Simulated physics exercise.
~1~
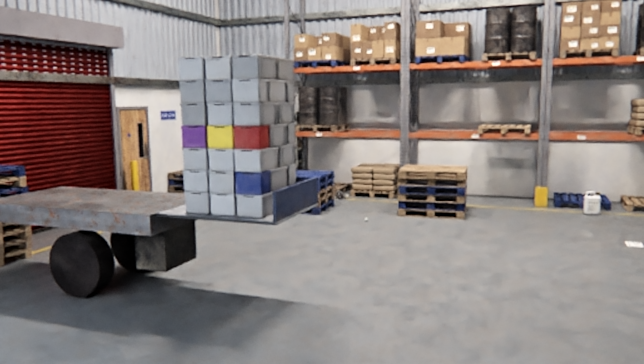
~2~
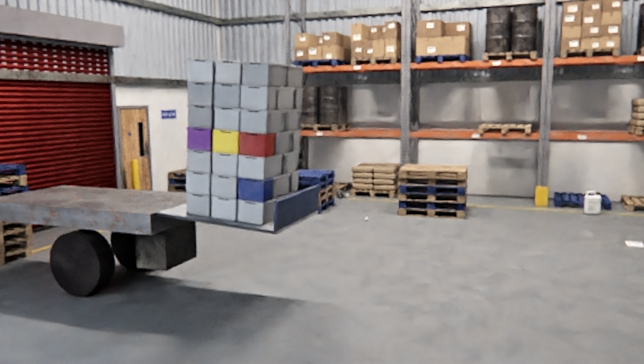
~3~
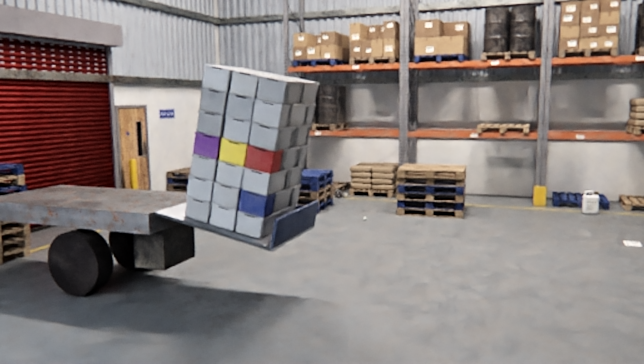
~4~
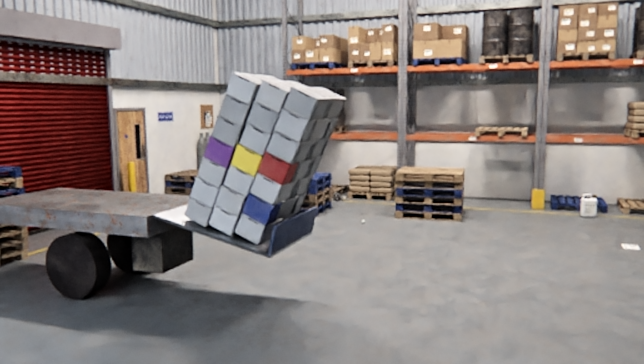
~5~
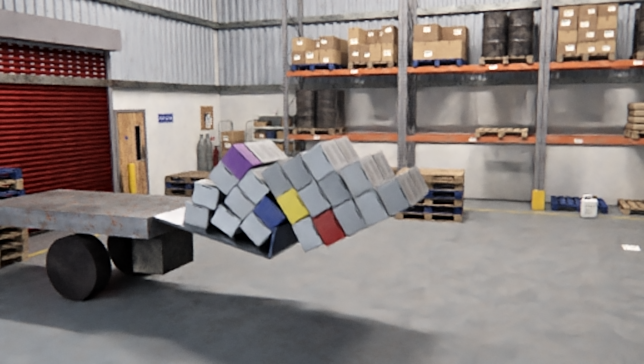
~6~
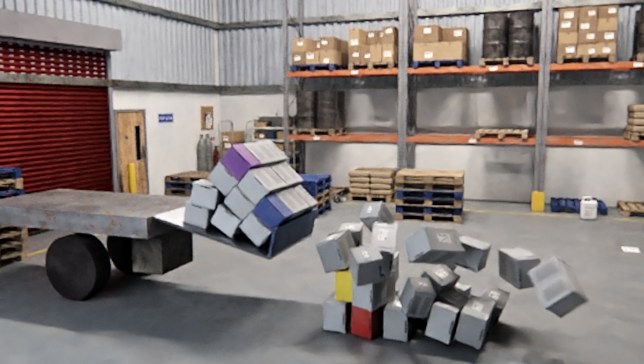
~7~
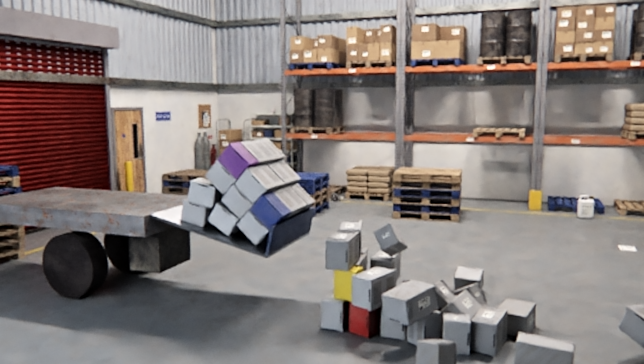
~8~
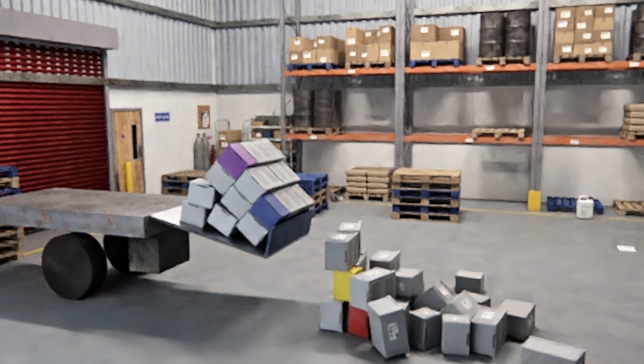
In a warehouse with a red shutter on the left and loaded shelves at the back, a slightly swaying view shows a flat-bed with a tall stack of lidded totes on its rear flap. Most are grey, with purple, yellow and red ones across the middle and a blue one low down. The flap's outer edge sinks, and the stack leans to the right. The upper totes topple over the edge, taking the yellow and red ones, and tumble across the floor. A tilted heap stays on the sloping flap, with the purple and blue totes in it, while the others settle below.
